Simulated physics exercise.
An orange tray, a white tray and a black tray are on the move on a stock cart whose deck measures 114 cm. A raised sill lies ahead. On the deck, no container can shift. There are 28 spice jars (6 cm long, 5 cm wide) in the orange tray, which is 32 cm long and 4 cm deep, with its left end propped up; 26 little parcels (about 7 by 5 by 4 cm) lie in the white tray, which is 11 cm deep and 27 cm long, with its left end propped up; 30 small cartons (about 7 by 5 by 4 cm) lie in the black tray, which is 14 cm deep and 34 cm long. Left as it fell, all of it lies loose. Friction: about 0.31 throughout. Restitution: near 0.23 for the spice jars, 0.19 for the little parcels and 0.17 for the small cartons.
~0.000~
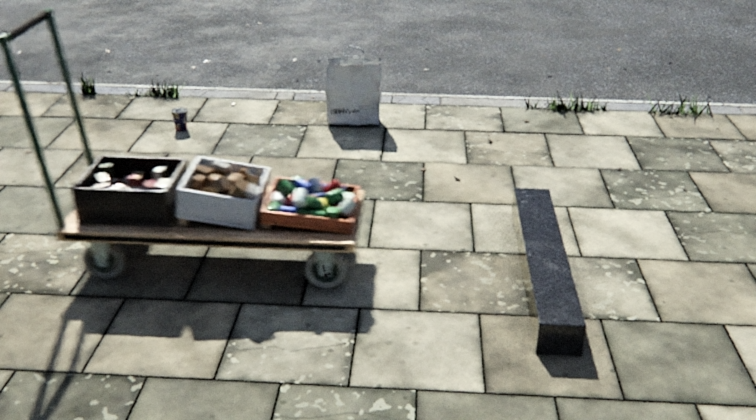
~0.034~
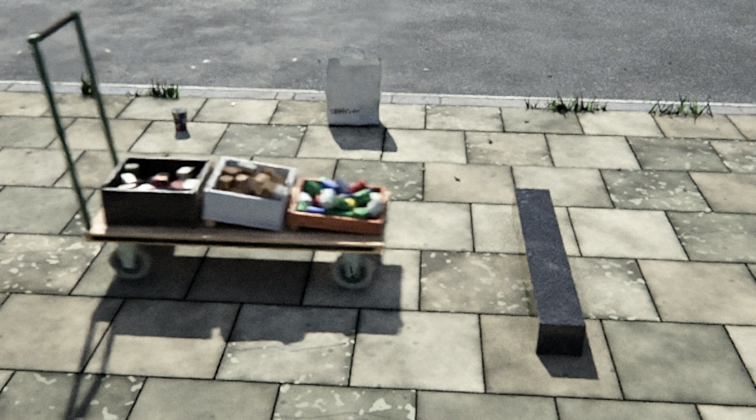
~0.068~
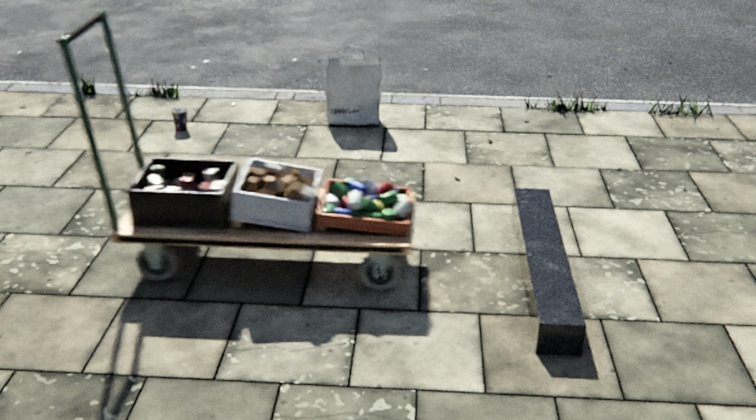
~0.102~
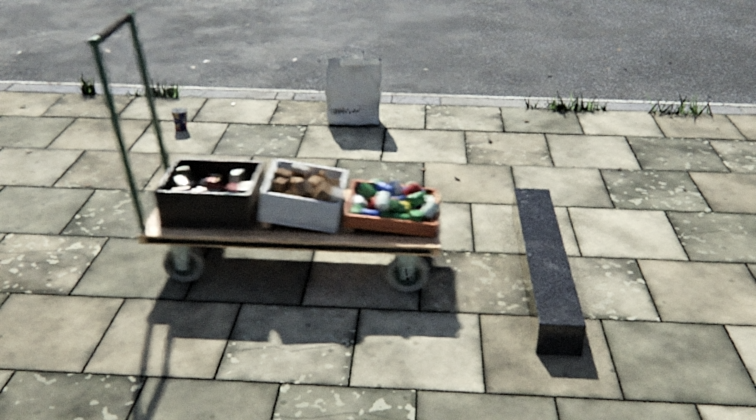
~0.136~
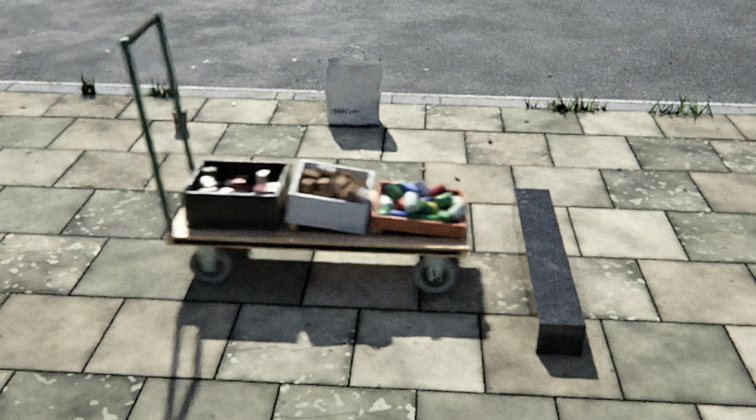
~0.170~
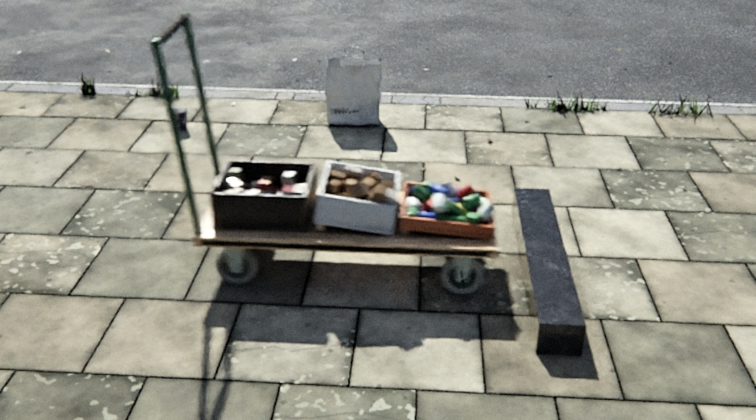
In the video, a flat cart with a tall green handle carries a black, a white and an orange tray of small items, rolling steadily rightward across sunlit paving toward a dark raised bar, the trays keeping their places.
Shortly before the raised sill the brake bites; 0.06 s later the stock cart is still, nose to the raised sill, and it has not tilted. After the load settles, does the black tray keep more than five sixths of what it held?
Yes: A sixth is not reached.
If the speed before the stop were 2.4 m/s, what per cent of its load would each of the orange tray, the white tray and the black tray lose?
Orange tray 30 %, white tray 10 %, black tray 0 %.
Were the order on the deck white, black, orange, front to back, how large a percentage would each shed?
Orange tray 20 %, white tray 20 %, black tray 0 %.
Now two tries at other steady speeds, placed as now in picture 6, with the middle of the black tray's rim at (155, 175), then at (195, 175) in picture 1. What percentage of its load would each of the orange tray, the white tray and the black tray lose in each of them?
Losses in order of the tries would be orange tray 30 and 20 %, white tray 10 and 0 %, black tray 0 and 0 %.
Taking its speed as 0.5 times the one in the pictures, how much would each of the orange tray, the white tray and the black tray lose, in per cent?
Then the orange tray sheds 30 per cent, the white tray 0 per cent, and the black tray 0 per cent.
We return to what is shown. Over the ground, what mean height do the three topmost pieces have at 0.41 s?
Height, averaged: Around 44 cm.
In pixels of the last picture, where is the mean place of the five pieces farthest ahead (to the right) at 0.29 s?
Centre: Approx. (548, 199) px.
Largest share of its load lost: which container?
Answer: The orange tray.
After 0.19 s, the brake bites.
After 0.29 s, 3 of 28 out of the orange tray, 2 of 26 out of the white tray and 0 of 30 out of the black tray.
After 0.41 s, 8 of 28 out of the orange tray, 5 of 26 out of the white tray and 0 of 30 out of the black tray.
After 0.64 s, 8 of 28 out of the orange tray, 5 of 26 out of the white tray and 0 of 30 out of the black tray.
Outcome (at 1.15 s), 9 of 28 out of the orange tray, 5 of 26 out of the white tray and 0 of 30 out of the black tray. Asked share, 0 of 30, 0 per cent.
